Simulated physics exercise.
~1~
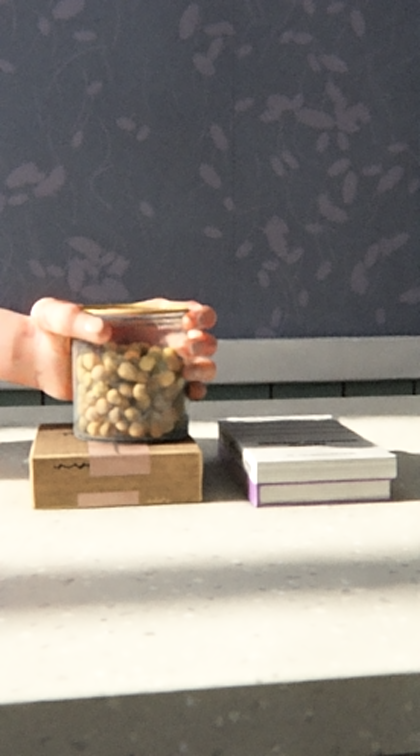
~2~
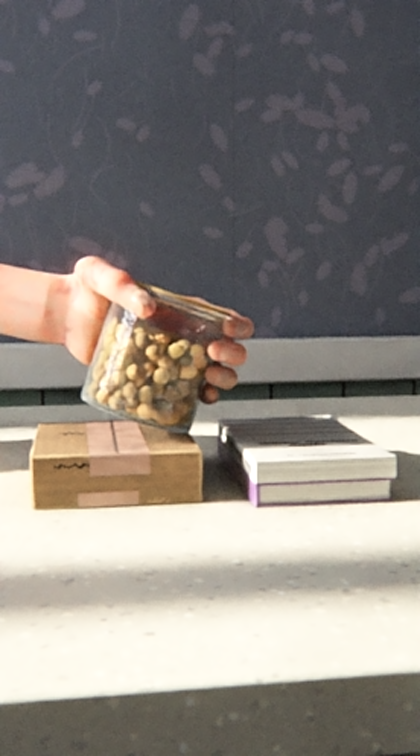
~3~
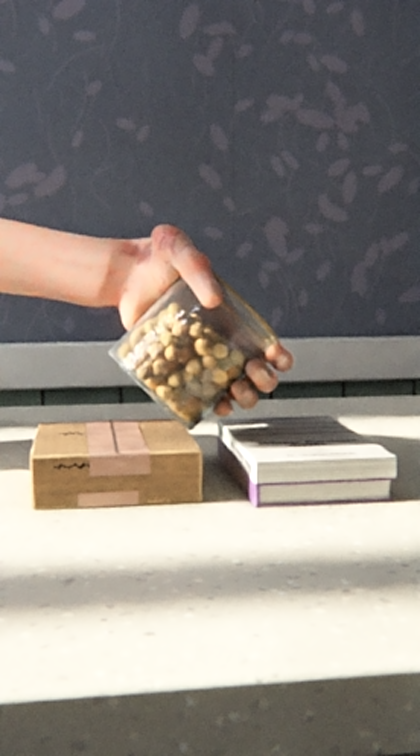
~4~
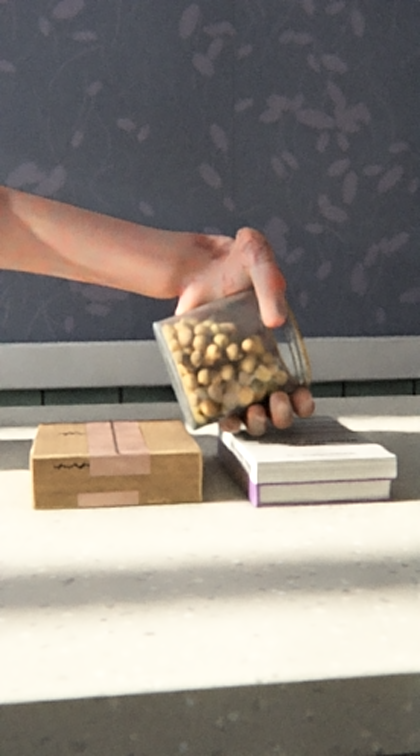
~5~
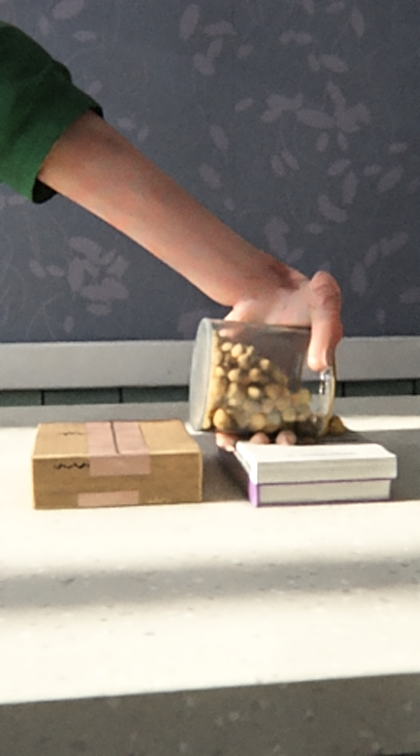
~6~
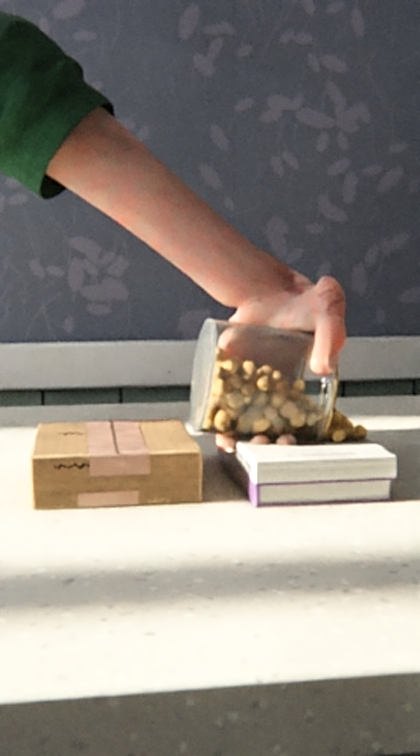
A hand lifted a glass jar of dried chickpeas off a small cardboard box, moved it right while tipping it further over, and laid it on its side on a white box-like stack, where a few chickpeas spilled out.
